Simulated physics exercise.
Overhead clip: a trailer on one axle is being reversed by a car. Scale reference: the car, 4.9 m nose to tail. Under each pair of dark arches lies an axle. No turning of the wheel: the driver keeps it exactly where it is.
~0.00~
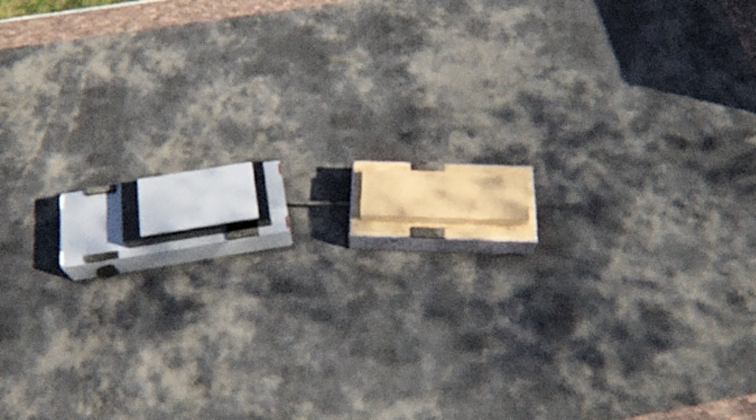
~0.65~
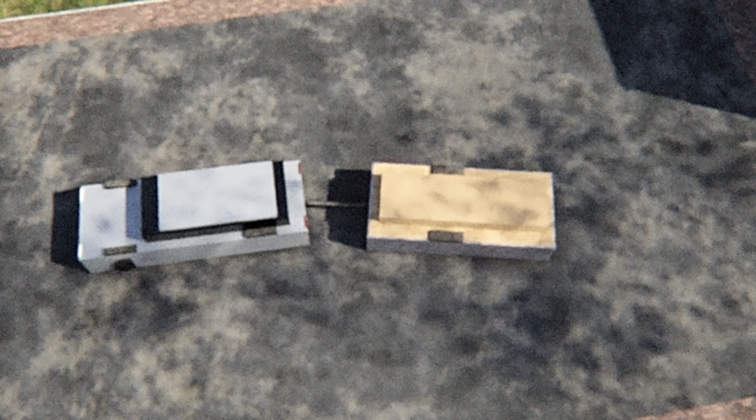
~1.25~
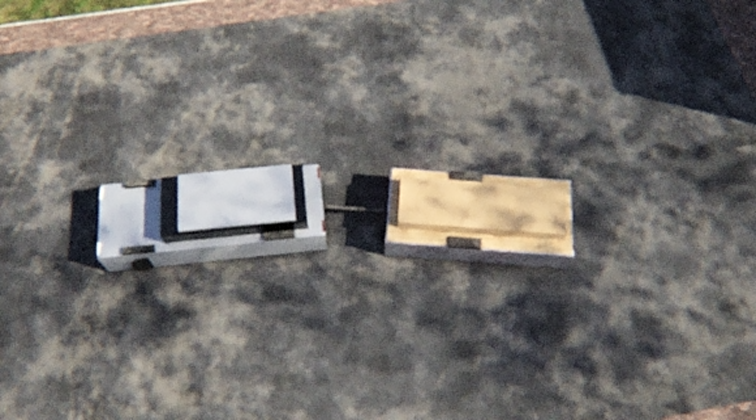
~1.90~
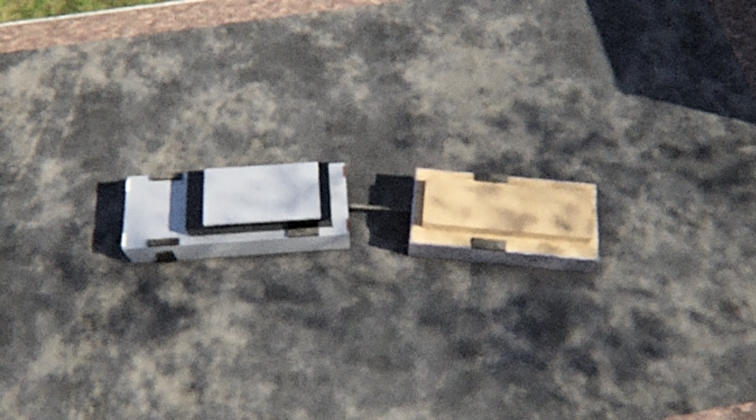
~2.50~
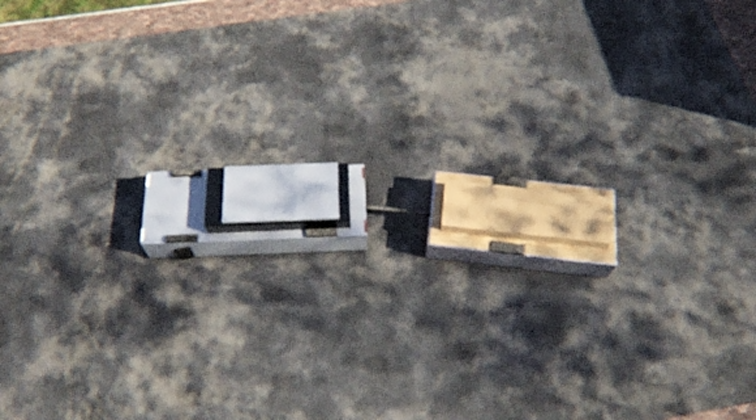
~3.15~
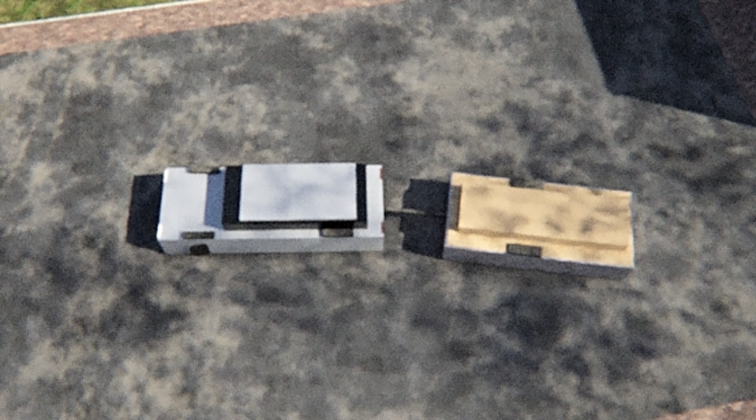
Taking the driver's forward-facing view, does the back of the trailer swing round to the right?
Tail goes right.
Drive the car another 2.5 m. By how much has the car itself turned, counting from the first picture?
Heading change vs. first picture: Approx. 18 deg.
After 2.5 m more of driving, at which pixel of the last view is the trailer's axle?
About (637, 230).
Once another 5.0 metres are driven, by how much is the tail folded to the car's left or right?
Angle: Near 20 degrees, on the car's right.
After 6.2 s, the tail is in line with the car, the car has turned 18° and the trailer's axle is at (637, 230) of the last picture.
After 9.4 s, the tail is 20° to the car's right, the car has turned 27° and the trailer's axle is at (747, 237) of the last picture.
After 12.6 s, the tail is 60° to the car's right, the car has turned 37° and the trailer's axle is out of the picture; it has jack-knifed.
